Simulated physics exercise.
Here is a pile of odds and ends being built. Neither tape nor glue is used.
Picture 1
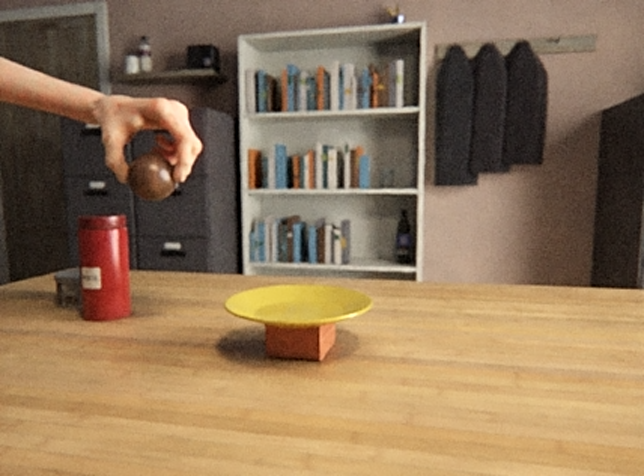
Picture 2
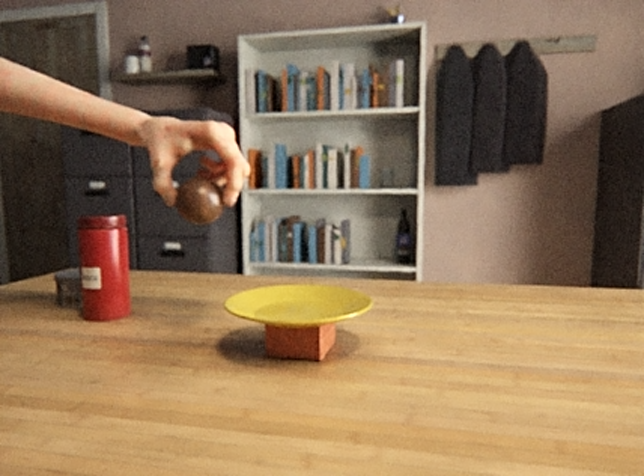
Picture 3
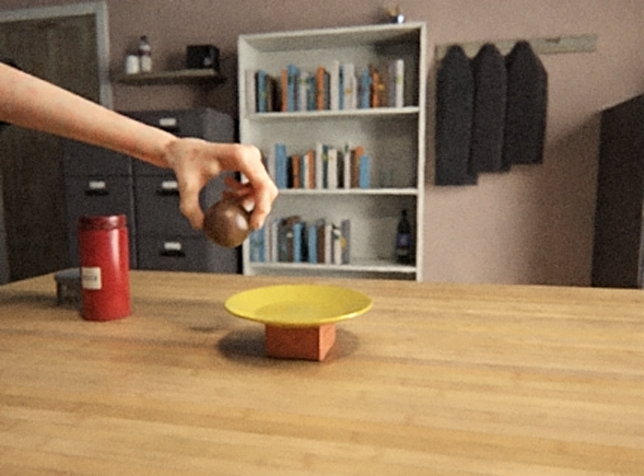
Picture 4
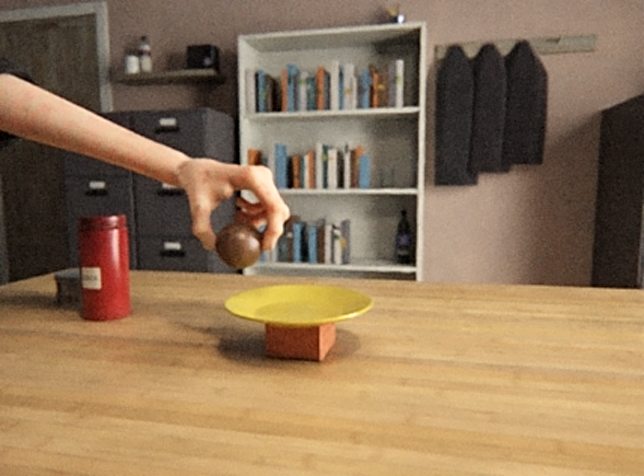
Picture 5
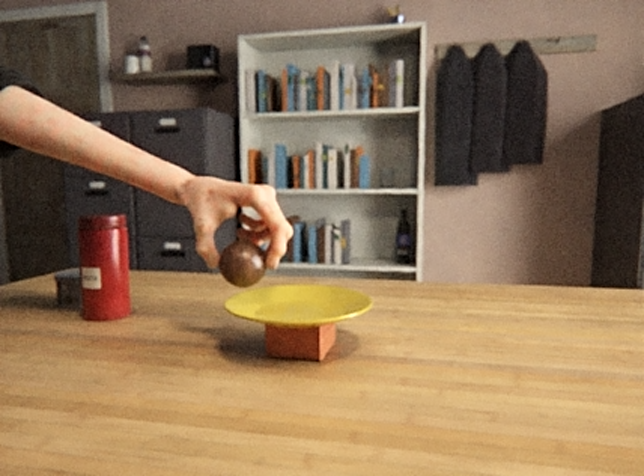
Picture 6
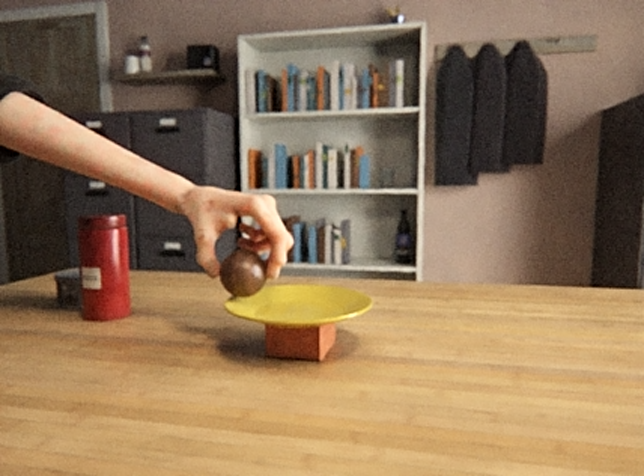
The video shows a hand carrying a round brown object rightward and downward past a red canister, then slowing and holding it at the left rim of a yellow plate that sits on an orange block.
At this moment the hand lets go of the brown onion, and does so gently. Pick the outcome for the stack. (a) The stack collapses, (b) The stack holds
Answer: B.
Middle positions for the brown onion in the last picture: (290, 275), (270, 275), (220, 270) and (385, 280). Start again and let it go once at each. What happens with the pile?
Stays standing; stays standing; collapses; collapses.
Then, 0.30 s past the last view, nothing moves.
Then, 0.90 s past the last view, brown onion resting near (244, 274).
Finally, all 5 still in place. Final places as the last picture's camera would see them, brown onion near (243, 274). The pile holds.
